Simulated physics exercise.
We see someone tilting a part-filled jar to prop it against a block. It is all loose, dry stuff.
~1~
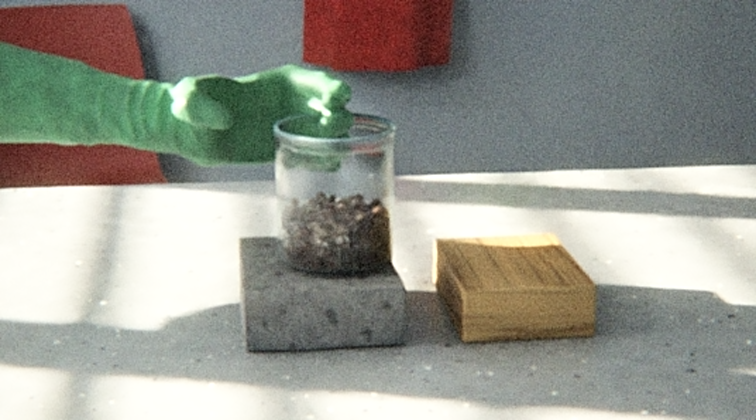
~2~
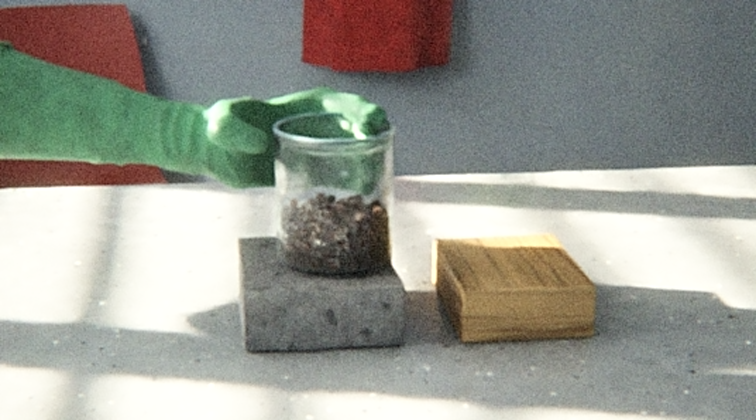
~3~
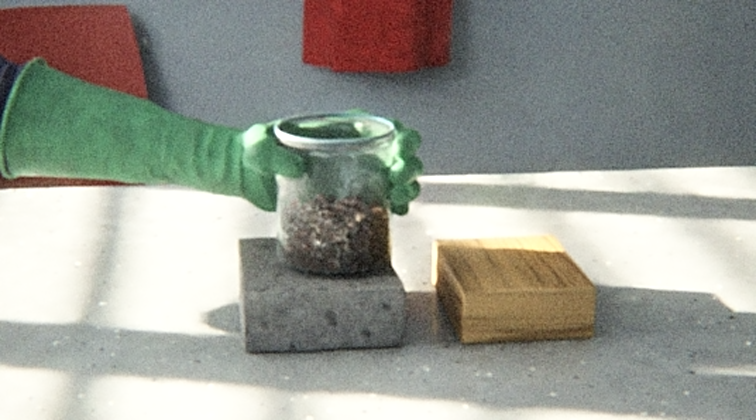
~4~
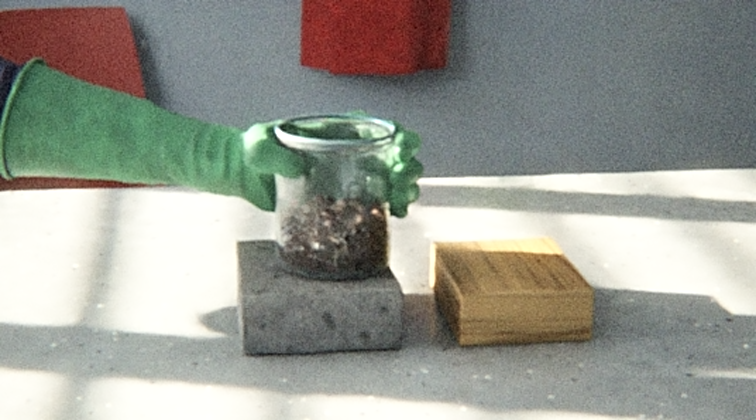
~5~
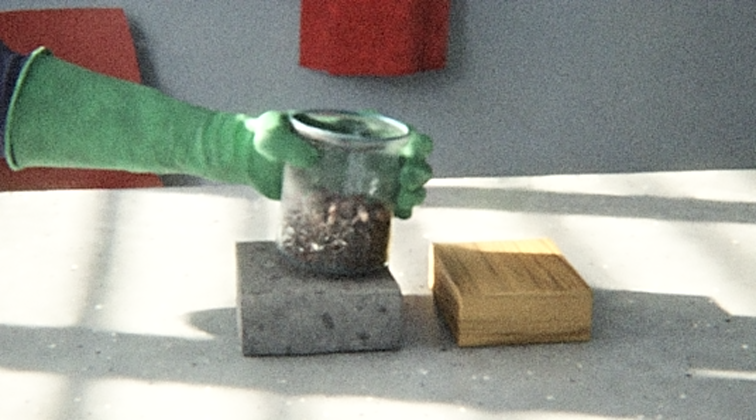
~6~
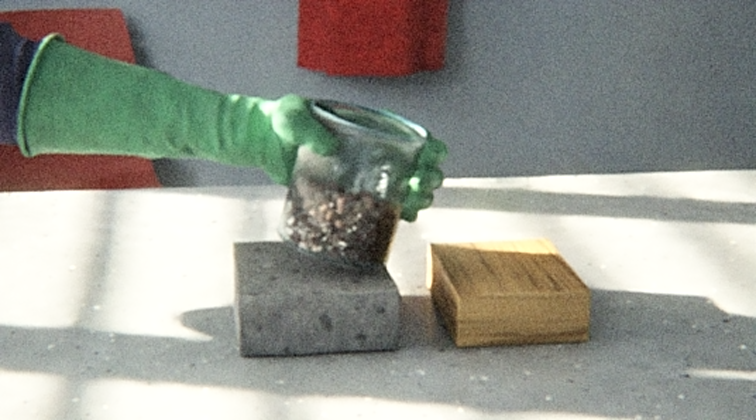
A green-gloved hand reaches in from the left and grips a clear glass jar, part-filled with dark brown, berry-like pieces, on a speckled pale tabletop seen from slightly above in patchy sunlight. The jar stands on a grey stone block beside a brown wooden block, with red shapes against the grey-blue wall behind. The fingers wrap around it, then lift it slightly and tilt it rightward, while the view shifts almost imperceptibly.
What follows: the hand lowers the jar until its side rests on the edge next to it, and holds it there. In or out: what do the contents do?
In the end the load partly pours out.
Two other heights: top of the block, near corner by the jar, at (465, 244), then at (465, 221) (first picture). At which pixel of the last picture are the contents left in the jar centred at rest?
One: (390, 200). Two: (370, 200).
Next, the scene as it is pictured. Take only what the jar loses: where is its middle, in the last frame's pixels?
Roughly at (548, 259).
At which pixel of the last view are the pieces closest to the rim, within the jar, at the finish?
At about (522, 251).
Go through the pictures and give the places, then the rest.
Jar at (335, 192), a third full of allspice berries; block at (511, 285), its top below the jar's foot, in the first frame.
Jar at (335, 192), upright; rim at (392, 126); top of the contents at (341, 208), in the second frame.
Jar at (335, 193), upright; rim at (392, 127); block at (510, 286), in the third frame.
Jar at (334, 194), upright; rim at (393, 129); top of the contents at (336, 217), in the fourth frame.
Jar at (341, 189), leaning 7°; rim at (406, 130); block at (507, 290), in the fifth frame.
Jar at (351, 183), leaning 16°; rim at (424, 134); block at (505, 290), its top below the jar's foot, in the sixth frame.
Then, 0.36 s past the last view, the jar leans 39°; everything is still inside.
Then, 0.82 s past the last view, the jar leans 68°; everything is still inside.
Then, 1.31 s past the last view, the jar leans 97°; everything is still inside.
Finally, the jar rests on the block at 99°; a small part of the allspice berries out of it.
